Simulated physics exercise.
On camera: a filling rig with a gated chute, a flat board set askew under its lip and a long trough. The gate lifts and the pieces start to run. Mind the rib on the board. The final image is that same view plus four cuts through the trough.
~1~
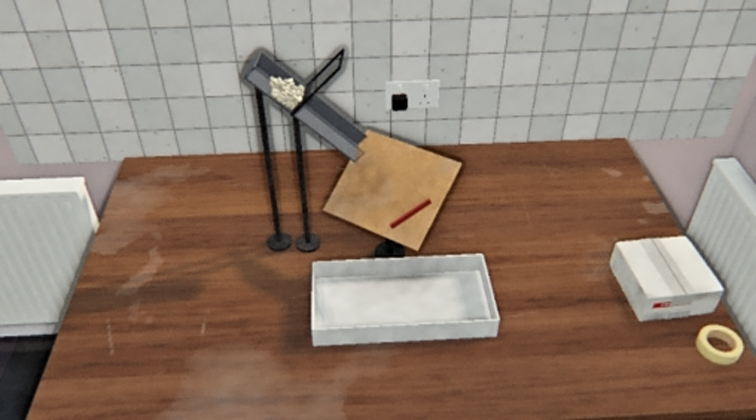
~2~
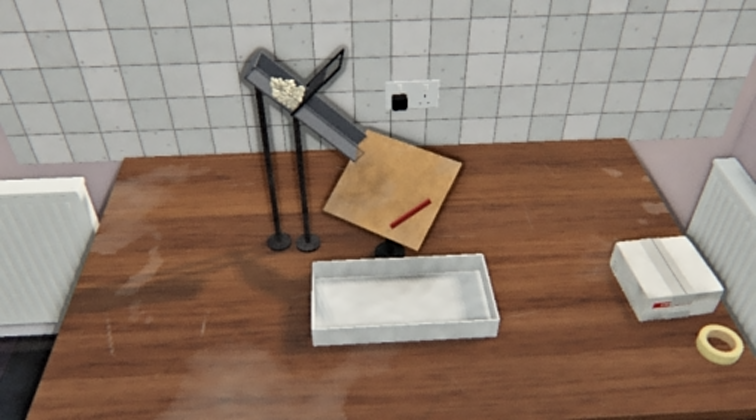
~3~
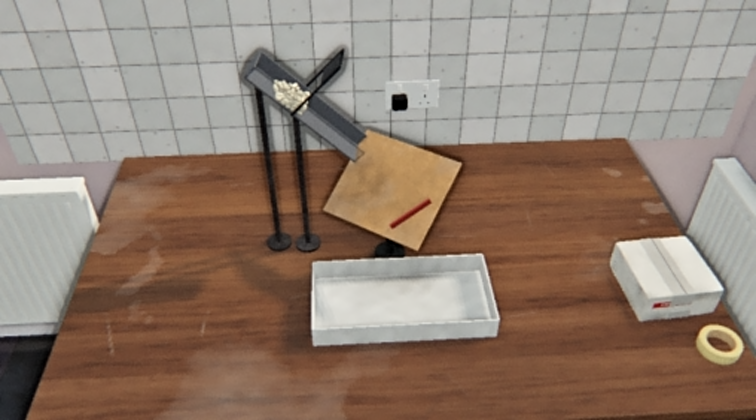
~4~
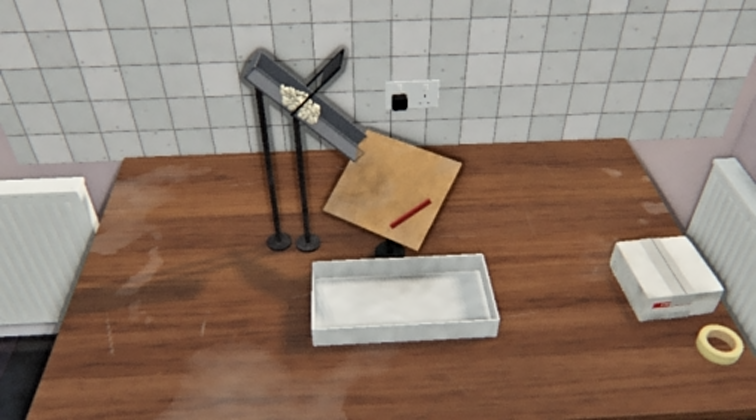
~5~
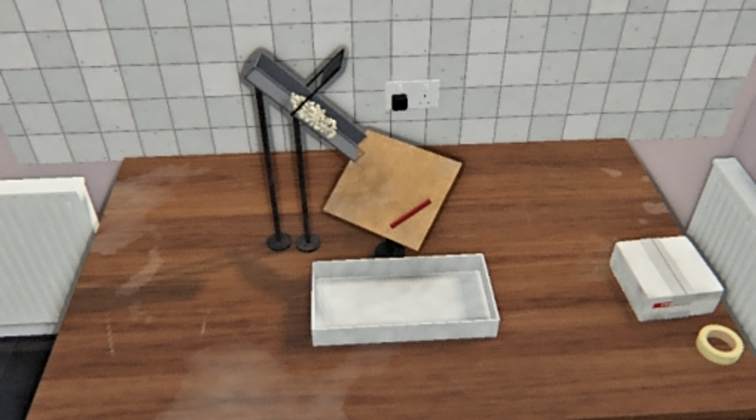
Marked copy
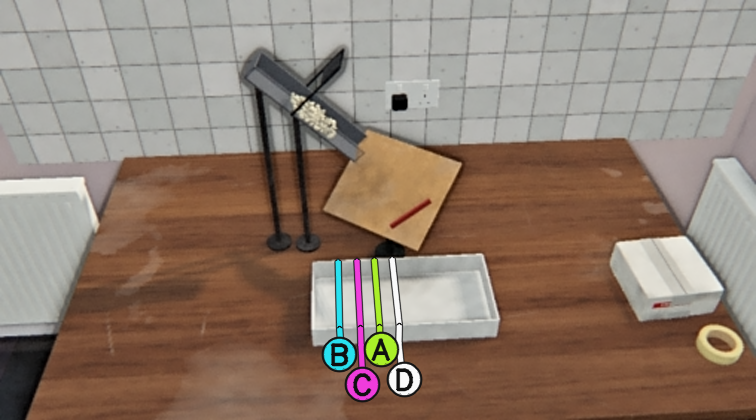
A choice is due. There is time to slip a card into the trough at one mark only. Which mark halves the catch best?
I would pick line C.
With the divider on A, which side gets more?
More lands on the left.
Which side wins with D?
The left side.
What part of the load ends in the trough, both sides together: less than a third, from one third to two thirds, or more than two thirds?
It is more than two thirds.
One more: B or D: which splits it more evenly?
It is B.
On the marked copy, line A crosses the front rim at (379, 326); line B crosses the front rim at (339, 328); line C crosses the front rim at (360, 327); line D crosses the front rim at (399, 325).
With A, of what is caught, all but a few on the left of the divider, only a few on the right.
With B, of what is caught, a small share on the left of the divider, the bulk on the right.
With C, of what is caught, close to a third on the left of the divider, close to two thirds on the right.
With D, of what is caught, the whole lot on the left of the divider, none at all on the right.
